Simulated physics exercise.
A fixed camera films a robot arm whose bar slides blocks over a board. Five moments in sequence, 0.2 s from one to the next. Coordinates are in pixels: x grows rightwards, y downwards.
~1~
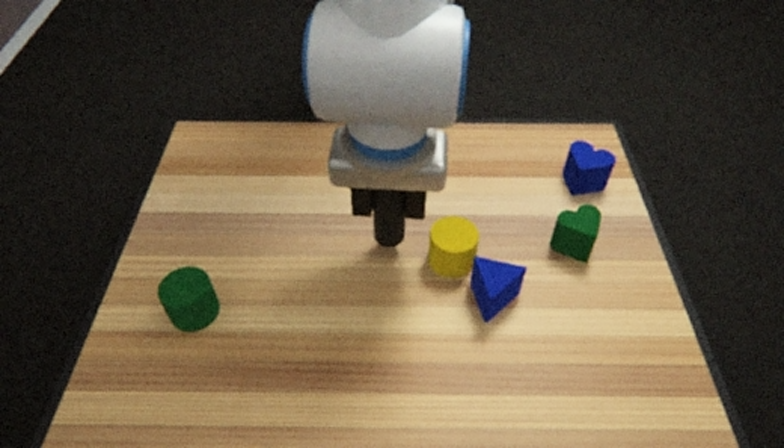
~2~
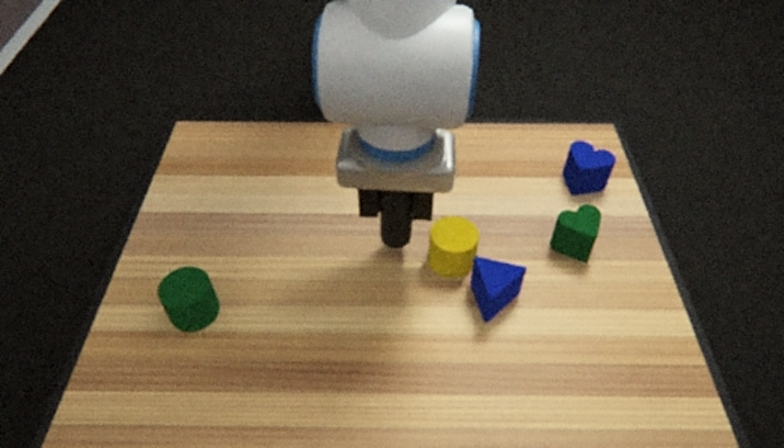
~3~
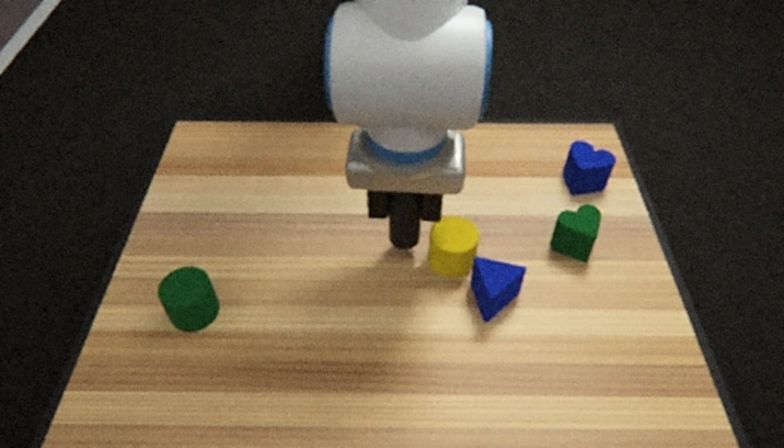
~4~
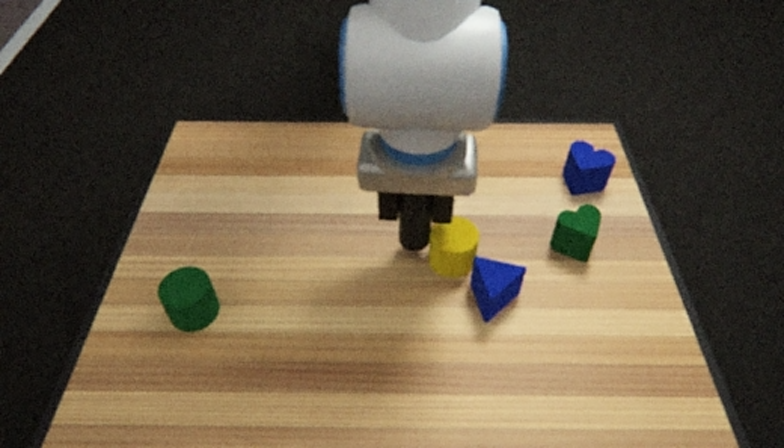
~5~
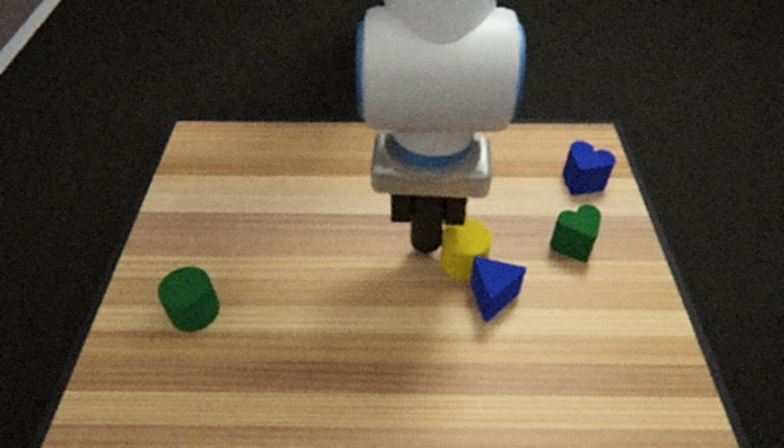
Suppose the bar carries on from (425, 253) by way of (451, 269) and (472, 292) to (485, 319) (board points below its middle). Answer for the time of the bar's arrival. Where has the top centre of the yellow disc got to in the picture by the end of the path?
It should be at (506, 244) by then.
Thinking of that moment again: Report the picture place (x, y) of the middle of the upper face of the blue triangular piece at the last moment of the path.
Just about (537, 303).
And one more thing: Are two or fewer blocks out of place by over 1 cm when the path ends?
Going by the path, yes.
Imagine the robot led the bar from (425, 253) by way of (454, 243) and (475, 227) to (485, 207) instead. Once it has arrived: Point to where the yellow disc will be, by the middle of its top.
If I read the scene right, the answer is (494, 237).
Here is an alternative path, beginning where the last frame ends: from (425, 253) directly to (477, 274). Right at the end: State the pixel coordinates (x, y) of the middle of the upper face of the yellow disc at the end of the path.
Top centre: (523, 245).
The first path, step by step. One third of the way, bar at (454, 259); yellow disc at (497, 242).
Two thirds of the way, bar at (474, 282); yellow disc at (506, 244); blue triangular piece at (519, 291), turned 15° anticlockwise.
At the end, bar at (487, 308); yellow disc at (506, 244); blue triangular piece at (537, 303), turned 50° anticlockwise.
